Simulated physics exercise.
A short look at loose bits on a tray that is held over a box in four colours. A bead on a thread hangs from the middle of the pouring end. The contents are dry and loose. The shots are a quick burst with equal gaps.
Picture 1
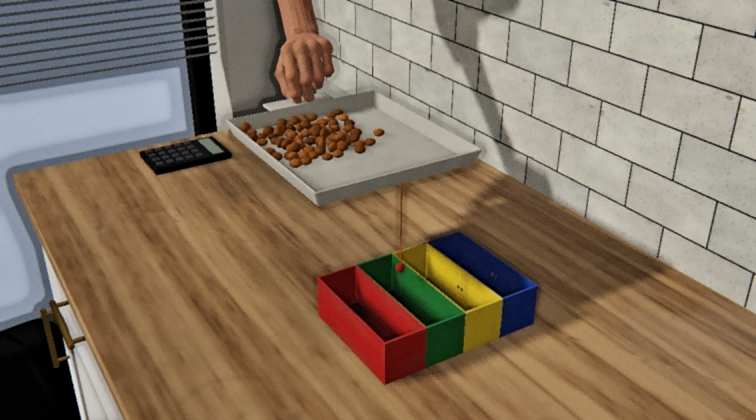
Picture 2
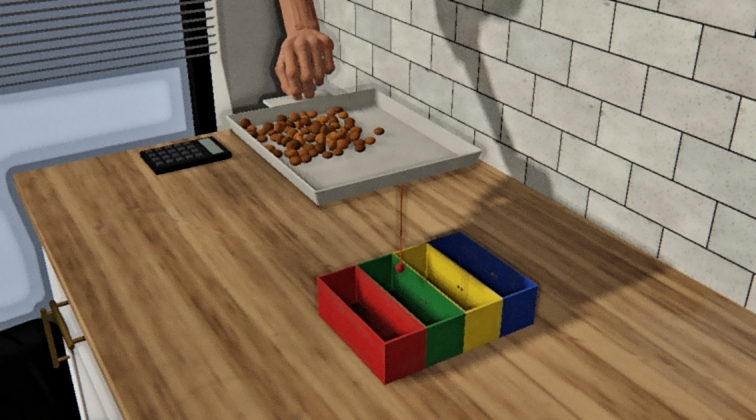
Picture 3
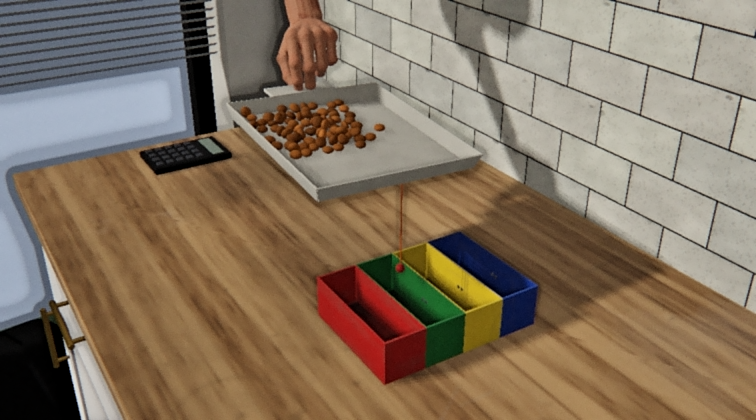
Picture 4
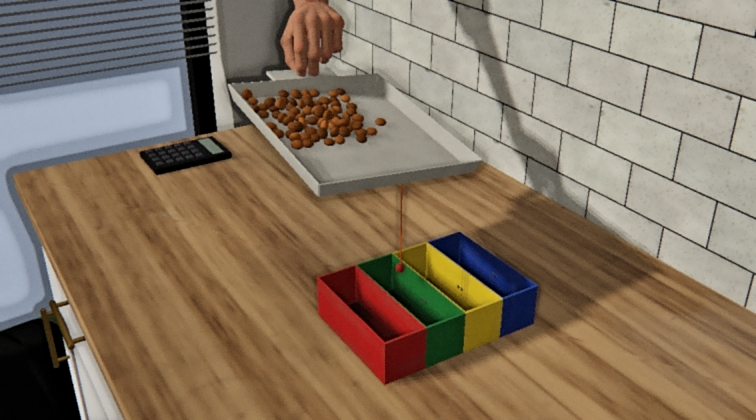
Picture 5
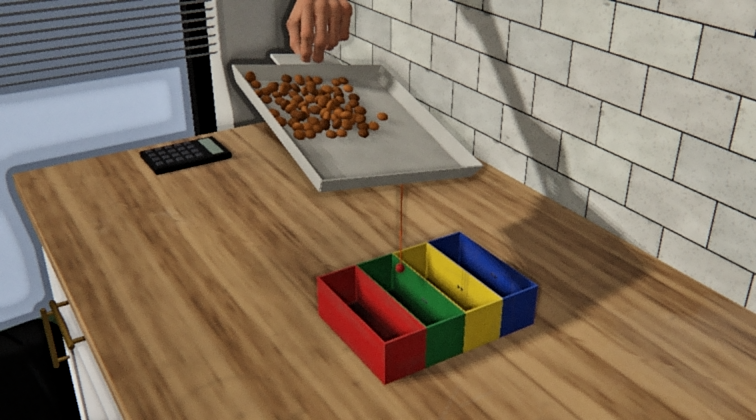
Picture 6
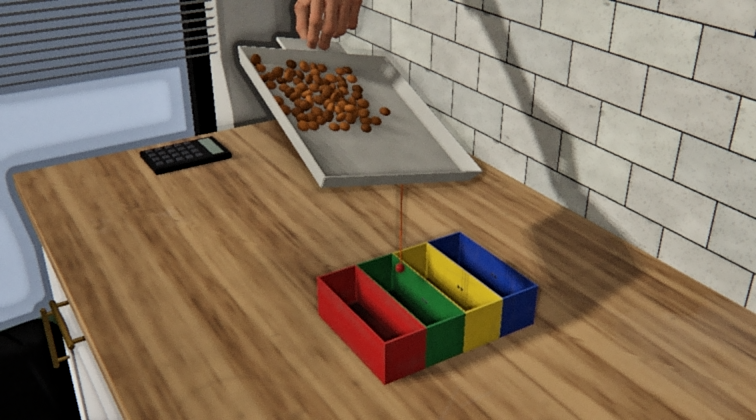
A tray of small brown pieces is level at first above a box with red, green, yellow and blue cells, then tilts steadily as a hand raises its far end, while the pieces stay bunched toward that end.
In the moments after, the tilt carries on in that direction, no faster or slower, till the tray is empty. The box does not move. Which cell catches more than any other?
It favours the blue compartment.
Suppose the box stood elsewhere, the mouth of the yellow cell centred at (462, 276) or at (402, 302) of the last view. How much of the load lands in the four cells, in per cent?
In turn 90 and 0 in a hundred.
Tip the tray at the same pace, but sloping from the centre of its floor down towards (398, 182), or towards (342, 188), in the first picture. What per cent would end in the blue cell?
Roughly 10 per cent, and 0 per cent.
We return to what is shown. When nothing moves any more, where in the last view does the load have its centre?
Close to (487, 299).
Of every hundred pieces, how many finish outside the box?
Near 20 %.
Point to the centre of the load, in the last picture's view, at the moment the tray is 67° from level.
Around (444, 169).
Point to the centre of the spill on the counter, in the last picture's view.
At about (626, 294).
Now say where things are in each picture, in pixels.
The first picture shows corners of the pouring end near (318, 189) and (474, 148), level; middle of the load near (318, 137), bits of cat kibble; bead on its thread near (400, 268); red cell near (405, 352); green cell near (445, 336); yellow cell near (483, 322); blue cell near (518, 308).
The second picture shows corners of the pouring end near (318, 188) and (475, 149), level; middle of the load near (318, 135).
The third picture shows corners of the pouring end near (319, 185) and (475, 153), tipped barely, lowest at the right corner; middle of the load near (318, 128).
The fourth picture shows corners of the pouring end near (321, 181) and (476, 158), tipped a little, lowest at the right corner; middle of the load near (320, 117).
The fifth picture shows corners of the pouring end near (324, 177) and (476, 163), tipped clearly, lowest at the right corner; middle of the load near (322, 107).
The sixth picture shows corners of the pouring end near (327, 173) and (475, 168), tipped clearly, lowest at the right corner; middle of the load near (326, 97); red cell near (405, 352); green cell near (445, 336); yellow cell near (483, 322); blue cell near (518, 308).
Shortly afterwards, tray tipped steeply; all but a few on the tray; a little falling or outside the box.
Next, tray tipped past a quarter turn; a little on the tray; near two thirds in the blue cell; a little in the yellow cell; near a quarter falling or outside the box.
Some moments later, tray tipped past a quarter turn; near two thirds in the blue cell; a little in the yellow cell; near a quarter falling or outside the box.
In the end, tray tipped past a quarter turn; near two thirds in the blue cell; a little in the yellow cell; none at all in the red cell; none at all in the green cell; near a quarter outside the box.
